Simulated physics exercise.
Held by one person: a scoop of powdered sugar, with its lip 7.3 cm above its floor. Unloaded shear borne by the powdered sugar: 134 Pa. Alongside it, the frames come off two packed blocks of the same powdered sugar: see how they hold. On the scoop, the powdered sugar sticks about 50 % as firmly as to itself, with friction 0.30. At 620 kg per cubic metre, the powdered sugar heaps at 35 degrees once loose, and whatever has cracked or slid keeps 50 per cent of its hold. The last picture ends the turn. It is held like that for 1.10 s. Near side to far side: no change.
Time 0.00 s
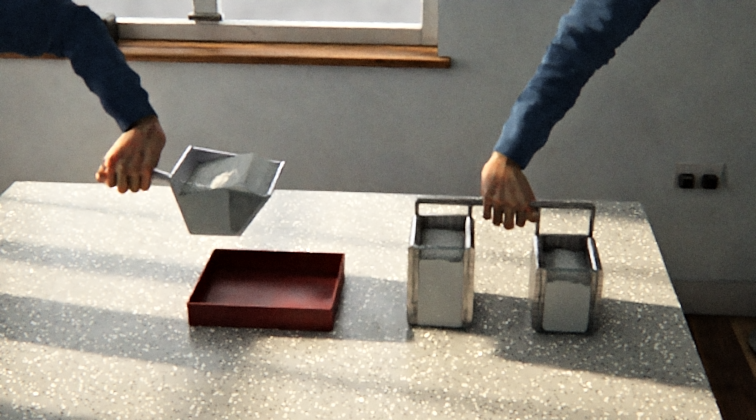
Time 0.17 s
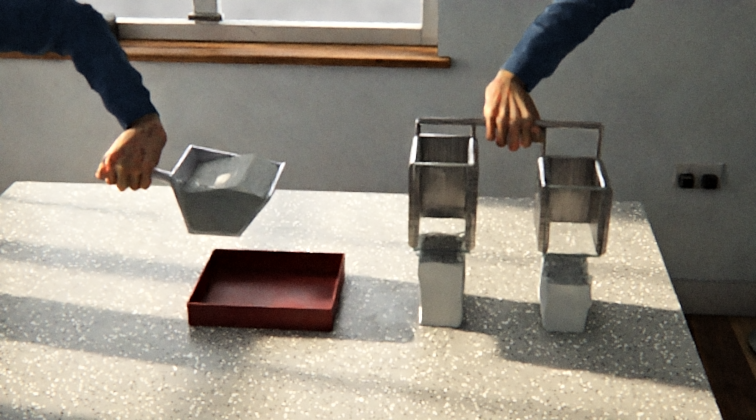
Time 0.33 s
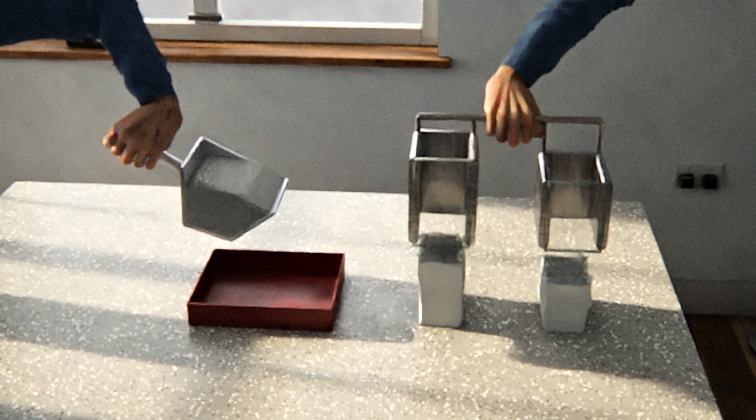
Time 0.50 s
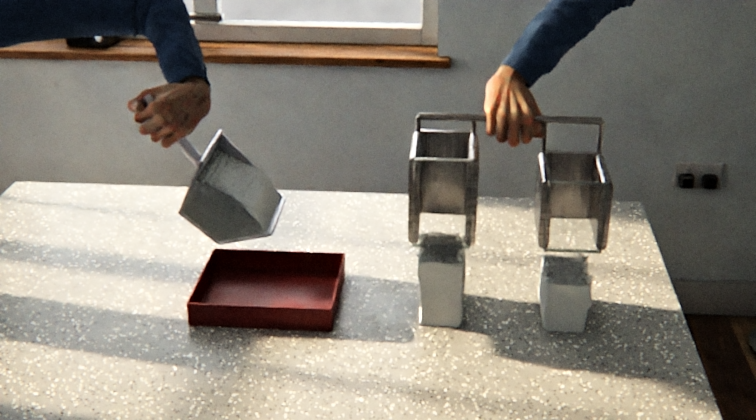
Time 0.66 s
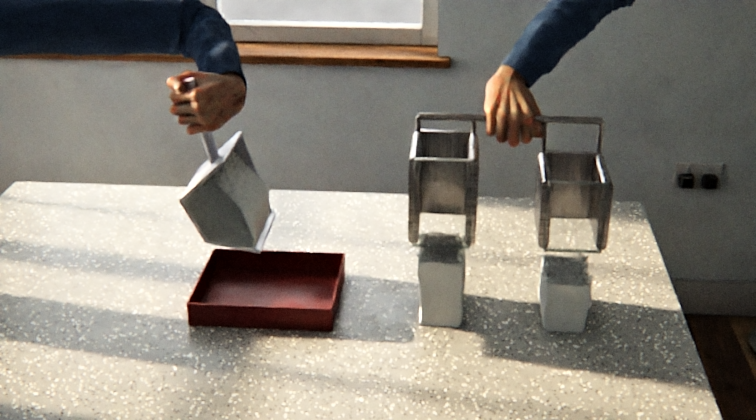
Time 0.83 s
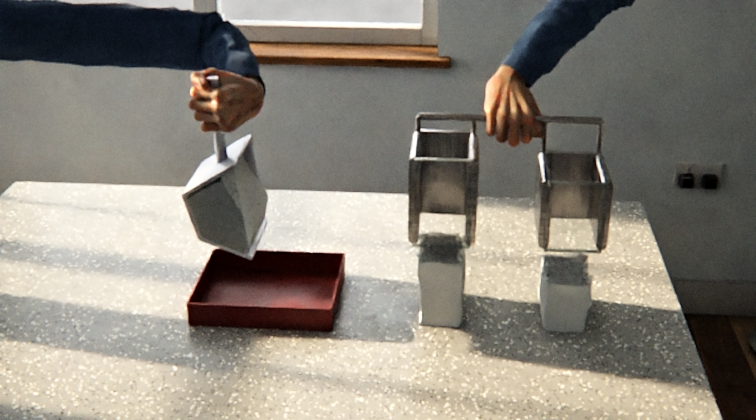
On a speckled table by a window, one hand holds a scoop of pale powder near a red tray while another lifts a metal holder off two pale blocks, which stay standing. The left hand then steadily turns the scoop steeply downward above the tray, which remains empty.
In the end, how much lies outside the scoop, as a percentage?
I would say near 52 % lies outside.
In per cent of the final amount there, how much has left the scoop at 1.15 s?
0 per cent.
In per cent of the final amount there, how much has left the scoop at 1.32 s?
Close to 20 in a hundred.
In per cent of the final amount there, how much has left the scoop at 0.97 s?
It stands at about 0 percent.
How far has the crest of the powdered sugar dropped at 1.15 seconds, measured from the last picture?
The gap comes to about 1.0 centimetres.
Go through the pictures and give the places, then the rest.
In the first picture, lip at (267, 195), tilt 0 degrees; top of the powdered sugar at (236, 185); blocks stand 13 cm, 10 cm (left to right).
In the second picture, lip at (268, 196), tilt 1 degrees; top of the powdered sugar at (240, 186); blocks stand 13 cm, 10 cm (left to right).
In the third picture, lip at (272, 212), tilt 19 degrees; top of the powdered sugar at (192, 187); blocks stand 13 cm, 10 cm (left to right).
In the fourth picture, lip at (270, 233), tilt 41 degrees; top of the powdered sugar at (200, 181); blocks stand 13 cm, 10 cm (left to right).
In the fifth picture, lip at (259, 250), tilt 63 degrees; top of the powdered sugar at (212, 180); blocks stand 13 cm, 10 cm (left to right).
In the sixth picture, lip at (251, 256), tilt 74 degrees; top of the powdered sugar at (220, 182); blocks stand 13 cm, 10 cm (left to right).
After 0.97 s, the scoop is at 74 degrees and 0 % has left it.
After 1.15 s, the scoop is at 74 degrees and 0 % has left it.
After 1.32 s, the scoop is at 74 degrees and 10 % has left it.
After 1.49 s, the scoop is at 74 degrees and 42 % has left it.
After 1.88 s, at the end, the scoop is at 74 degrees and 52 % has left it.
